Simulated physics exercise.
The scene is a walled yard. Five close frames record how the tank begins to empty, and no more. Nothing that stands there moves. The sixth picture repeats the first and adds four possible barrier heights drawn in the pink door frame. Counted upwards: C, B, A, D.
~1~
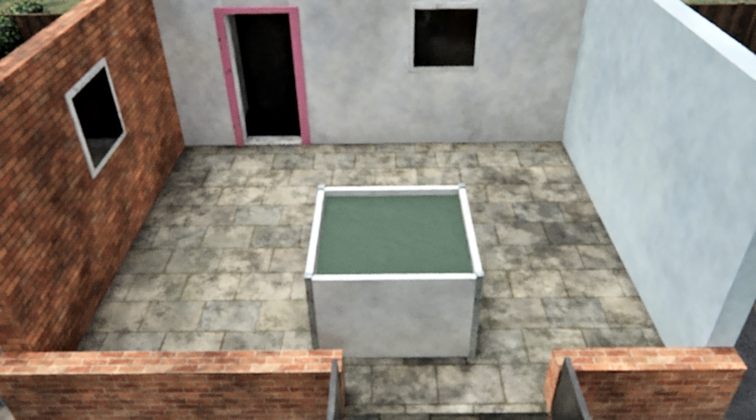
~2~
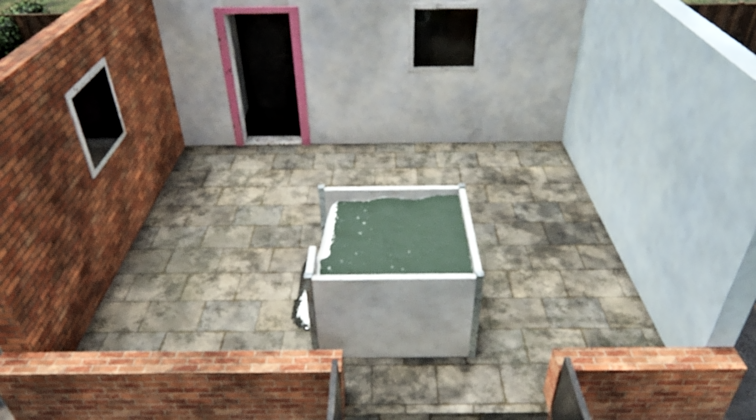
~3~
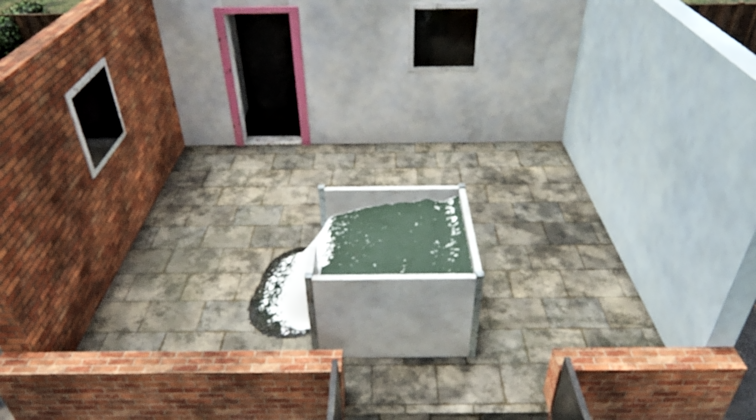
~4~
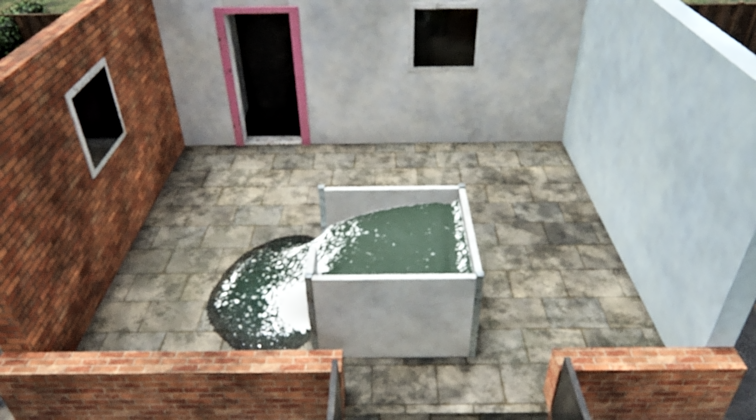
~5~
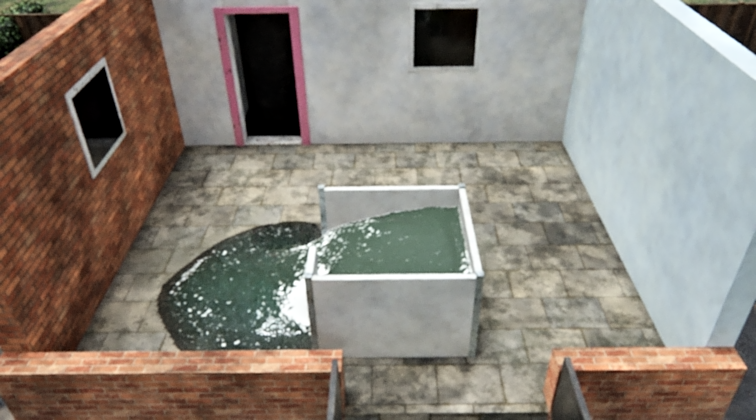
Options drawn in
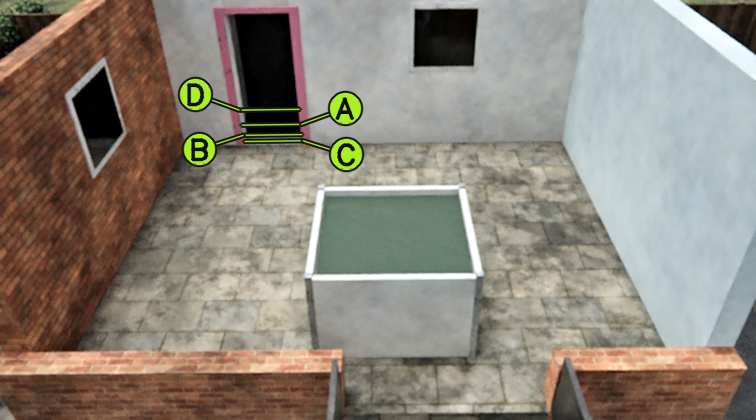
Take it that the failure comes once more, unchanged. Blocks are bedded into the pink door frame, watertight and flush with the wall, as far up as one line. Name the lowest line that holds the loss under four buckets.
Go for B.
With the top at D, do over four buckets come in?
No, that is safe.
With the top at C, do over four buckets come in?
Yes, that goes wrong.
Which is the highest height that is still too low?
C it is.
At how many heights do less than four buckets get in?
Three of the four.
In lime, A at (271, 124); B at (272, 134); C at (273, 141); D at (269, 109); from the bottom up C, B, A, D.
Choosing A, nothing gets over.
Choosing B, a splash gets over, under a bucket.
Choosing C, about 11 bucketfuls get in.
Choosing D, nothing gets over.
